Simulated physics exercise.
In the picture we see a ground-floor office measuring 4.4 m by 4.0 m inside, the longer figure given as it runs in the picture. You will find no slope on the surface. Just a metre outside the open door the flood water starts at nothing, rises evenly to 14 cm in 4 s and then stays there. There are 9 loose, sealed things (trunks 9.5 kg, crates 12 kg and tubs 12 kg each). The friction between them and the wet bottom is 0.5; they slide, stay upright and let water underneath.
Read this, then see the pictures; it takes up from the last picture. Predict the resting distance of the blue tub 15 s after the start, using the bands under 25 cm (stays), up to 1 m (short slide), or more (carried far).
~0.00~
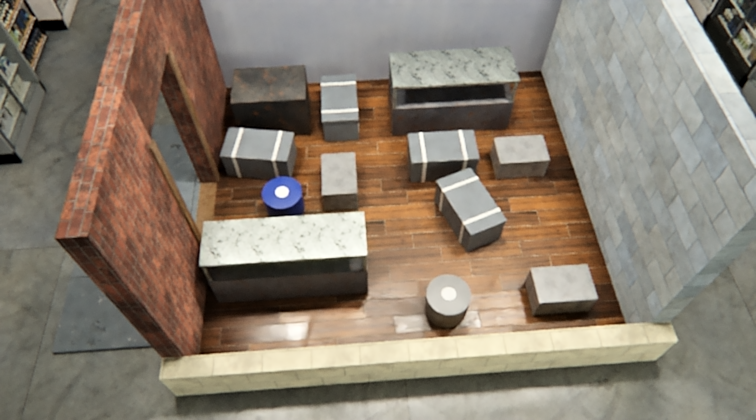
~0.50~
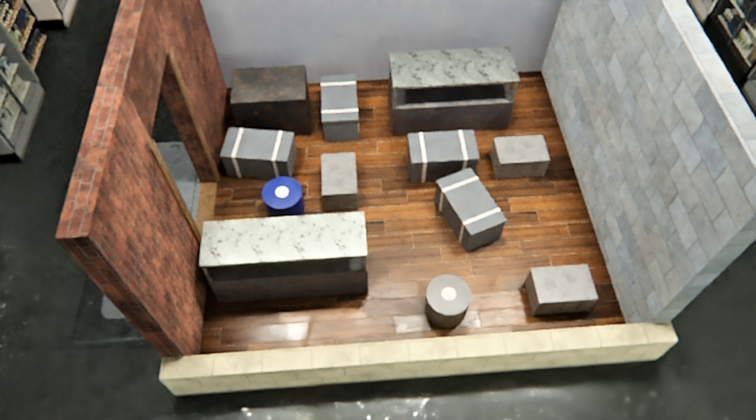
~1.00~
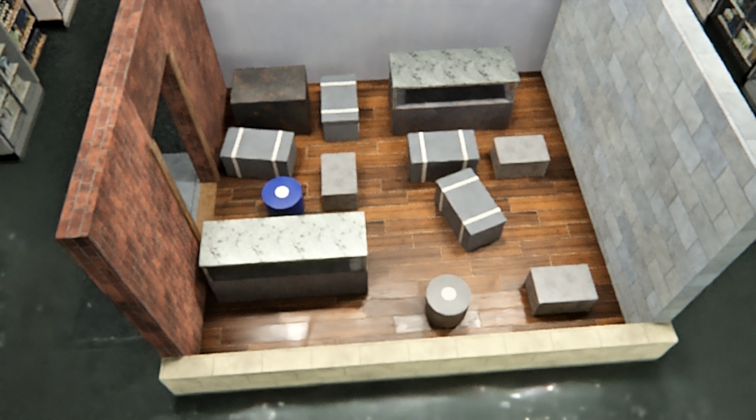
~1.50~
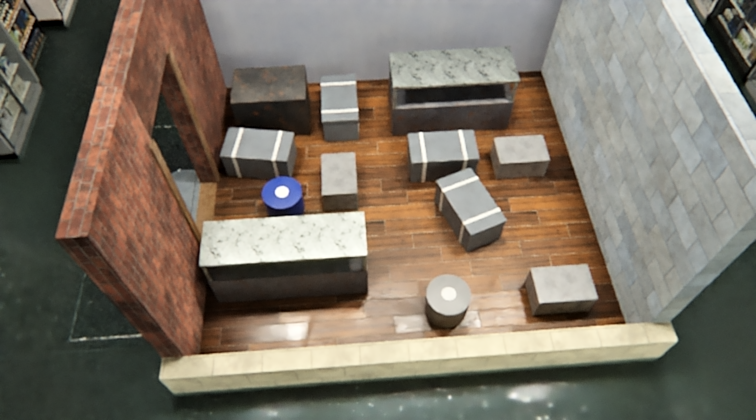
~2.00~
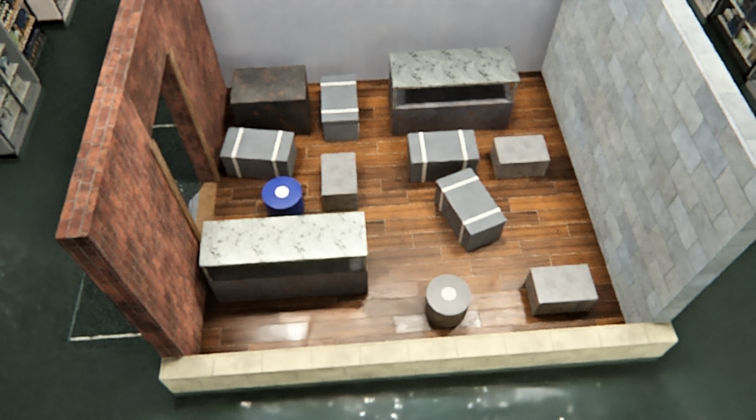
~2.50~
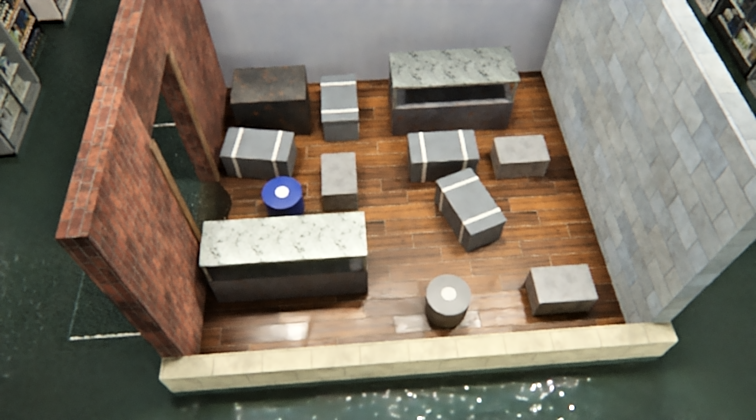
Carried far.
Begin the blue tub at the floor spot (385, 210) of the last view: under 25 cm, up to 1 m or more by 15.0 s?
So it budges only slightly.
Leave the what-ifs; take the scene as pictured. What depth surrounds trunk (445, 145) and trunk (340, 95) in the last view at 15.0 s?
About 10 and 5 cm.
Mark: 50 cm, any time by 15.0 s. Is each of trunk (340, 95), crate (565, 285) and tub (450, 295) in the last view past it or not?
Below, below, below.
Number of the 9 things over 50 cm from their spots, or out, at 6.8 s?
I make it 2 by then.
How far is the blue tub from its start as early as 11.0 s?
By then it has shifted roughly 150 cm.
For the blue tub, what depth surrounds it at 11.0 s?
4 cm, roughly.
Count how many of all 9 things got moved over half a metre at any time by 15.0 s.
It works out to 6.
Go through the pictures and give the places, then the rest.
The first frame shows the blue tub at (282, 192) rests on the ground; 0.0 m2 under water; 0 of 9 have shifted.
The second frame shows the blue tub at (282, 192), on the bottom; water covers 0.0 m2; 0 of 9 have shifted.
The third frame shows the blue tub at (282, 192), on the bottom; water covers 0.0 m2; 0 of 9 have shifted.
The fourth frame shows the blue tub at (282, 192) rests on the ground; water covers 0.0 m2; 0 of 9 have shifted.
The fifth frame shows the blue tub at (282, 192) rests on the ground; water covers 0.0 m2; 0 of 9 have shifted.
The sixth frame shows the blue tub at (282, 192) rests on the ground; water covers 0.1 m2; 0 of 9 have shifted.
After 3.5 s the blue tub is near (282, 192), 0.0 m from its start, aground; 0 afloat.
After 6.8 s the blue tub is near (381, 199), 1.1 m from its start, aground; 1 afloat.
After 11.0 s the blue tub is near (421, 212), 1.6 m from its start, aground; 6 afloat.
After 15.0 s the blue tub is near (440, 203), 1.8 m from its start, aground; 8 afloat.
